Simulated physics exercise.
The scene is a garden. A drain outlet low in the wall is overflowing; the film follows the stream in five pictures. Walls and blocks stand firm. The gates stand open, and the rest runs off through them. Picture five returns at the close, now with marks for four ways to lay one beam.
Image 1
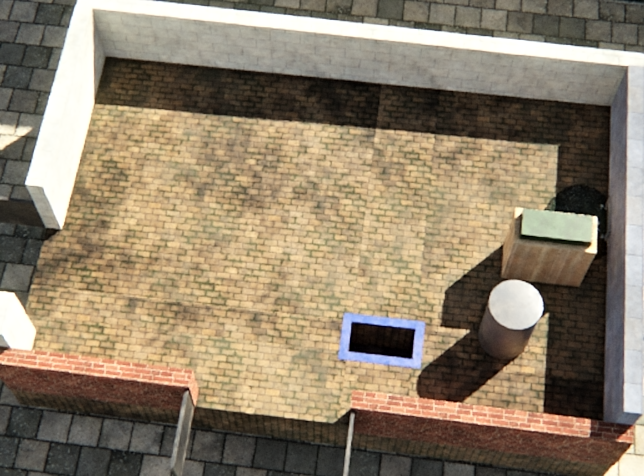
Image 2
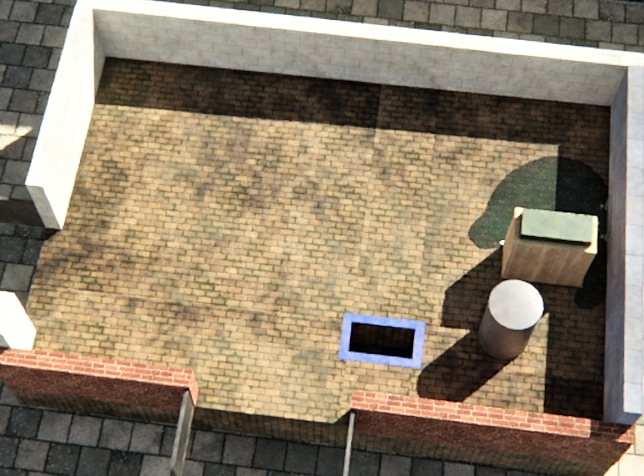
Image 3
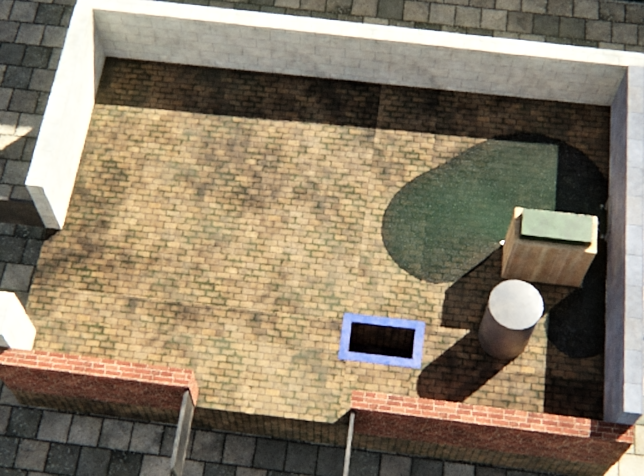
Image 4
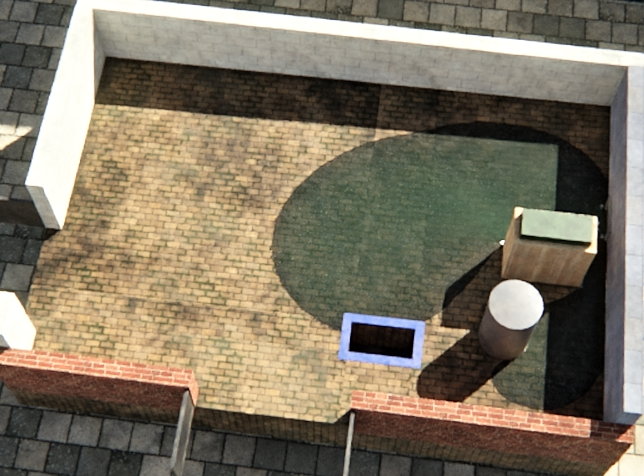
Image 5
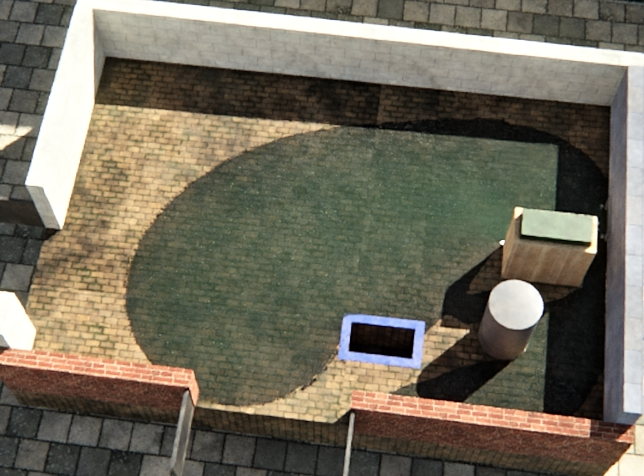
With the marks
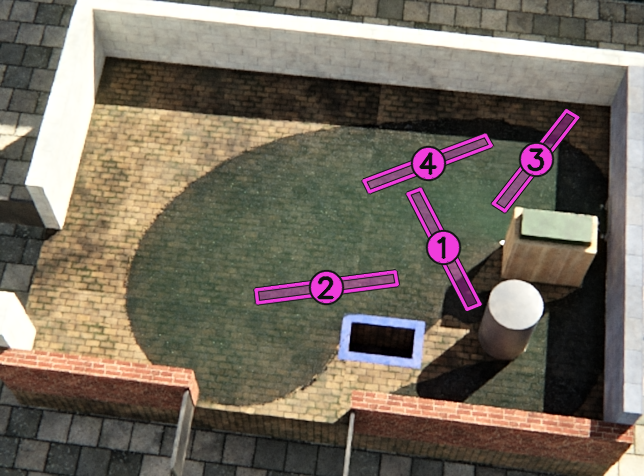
In a walled, brick-paved garden with open gates, a small dark patch of water shows by the right wall, behind a green-topped box. Dark green water spreads leftward across the paving, passing around the box and grey cylinder, then meets the blue-rimmed drain pit and extends well beyond it, covering much of the ground.
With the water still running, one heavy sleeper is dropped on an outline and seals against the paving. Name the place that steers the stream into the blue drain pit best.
It is 3.
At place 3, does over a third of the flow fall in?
No, it does not.
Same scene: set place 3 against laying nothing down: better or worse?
Place 3 is better.
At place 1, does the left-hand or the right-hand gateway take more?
More leaves on the left.
On the marked copy, 1 from (414, 191) to (473, 306); 2 from (256, 296) to (396, 278); 3 from (499, 207) to (571, 114); 4 from (366, 186) to (488, 140).
With 1, about 11 % of the stream runs into the blue drain pit, about 89 % out by the gates.
With 2, about 11 % of the stream runs into the blue drain pit, about 89 % out by the gates.
With 3, about 20 % of the stream runs into the blue drain pit, about 79 % out by the gates.
With 4, about 11 % of the stream runs into the blue drain pit, about 89 % out by the gates.
